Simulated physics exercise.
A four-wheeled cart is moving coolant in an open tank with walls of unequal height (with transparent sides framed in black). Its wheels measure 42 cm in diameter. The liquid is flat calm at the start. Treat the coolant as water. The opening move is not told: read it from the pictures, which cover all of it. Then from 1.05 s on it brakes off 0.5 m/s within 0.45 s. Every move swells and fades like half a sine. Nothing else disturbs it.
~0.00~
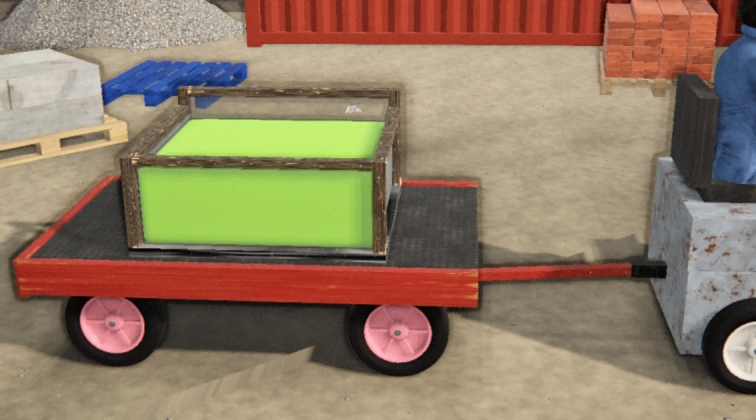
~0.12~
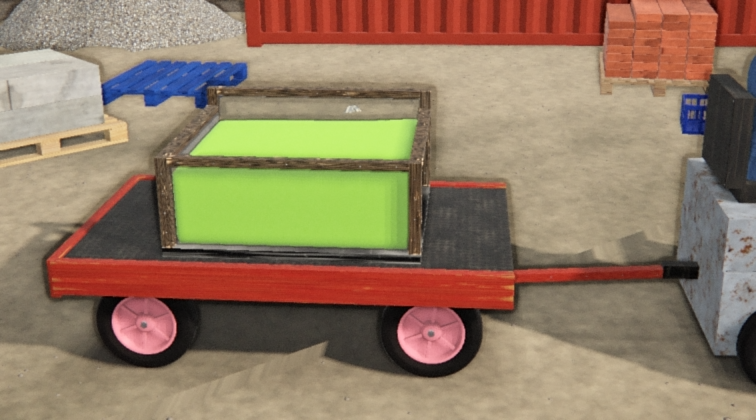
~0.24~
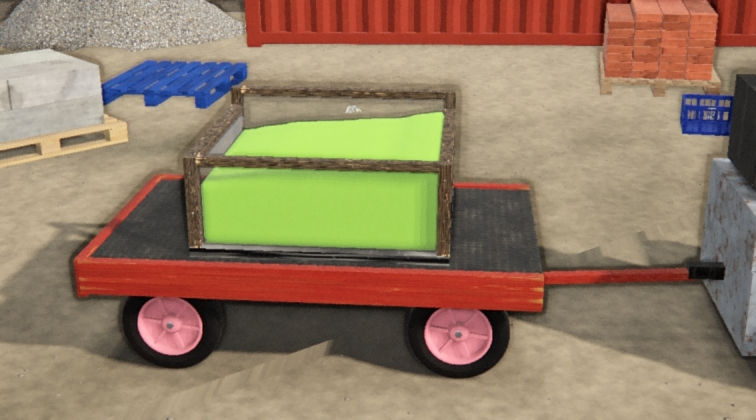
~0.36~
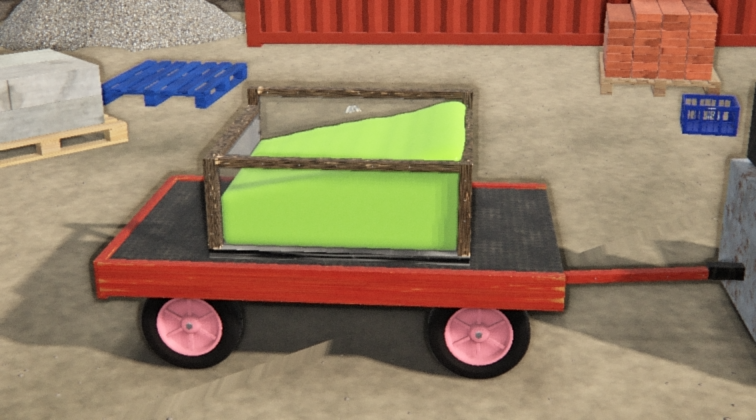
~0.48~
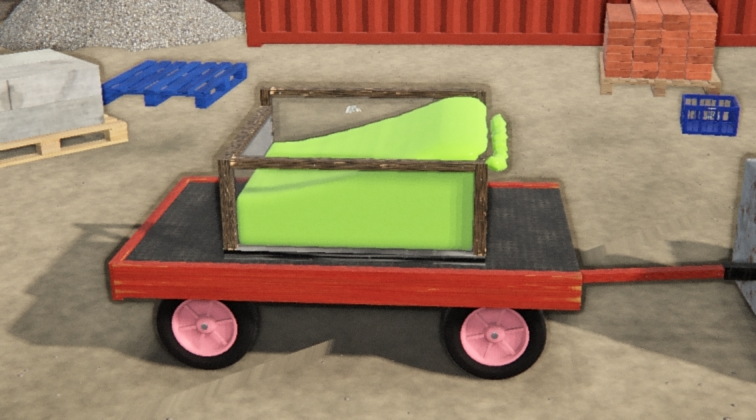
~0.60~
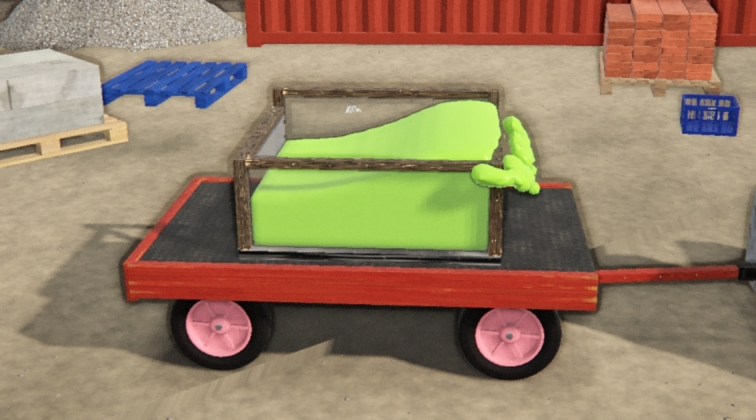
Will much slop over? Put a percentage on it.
It loses close to 10 per cent.
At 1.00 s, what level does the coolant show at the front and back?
Front 24 cm, back 42 cm.
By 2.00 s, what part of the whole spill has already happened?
Some 60 per cent by then.
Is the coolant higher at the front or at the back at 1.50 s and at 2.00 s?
At the front, then the front.
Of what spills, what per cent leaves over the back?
About 20 per cent.
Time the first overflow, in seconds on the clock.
Around 0.7 s.
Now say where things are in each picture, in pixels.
The first frame shows the coolant reaches (372, 124) at the front end; it reaches (201, 122) at the back end; no slope yet; the front is on the right, levels are read along the far wall; a wheel hub at (110, 327).
The second frame shows the coolant reaches (402, 125) at the front end; it reaches (231, 122) at the back end; no slope yet.
The third frame shows the coolant reaches (428, 115) at the front end; it reaches (255, 133) at the back end; it is heaped 8° towards the front.
The fourth frame shows the coolant reaches (445, 105) at the front end; it reaches (273, 142) at the back end; it is heaped 13° towards the front.
The fifth frame shows the coolant reaches (458, 101) at the front end; it reaches (286, 147) at the back end; it is heaped 16° towards the front.
The sixth frame shows the coolant reaches (472, 105) at the front end; it reaches (298, 145) at the back end; it is heaped 13° towards the front; a wheel hub at (217, 330).
Then, 1.00 s in, it stands 42 cm high behind and 25 cm in front; 2 per cent has gone over the front.
Then, 1.50 s in, it stands 23 cm high behind and 42 cm in front; 3 per cent has gone over the front.
Then, 2.00 s in, it stands 26 cm high behind and 31 cm in front; 6 per cent has gone over the front.
Then, 4.49 s in, 10 per cent has gone mostly over the front, some over the back, 25 of 243 litres.
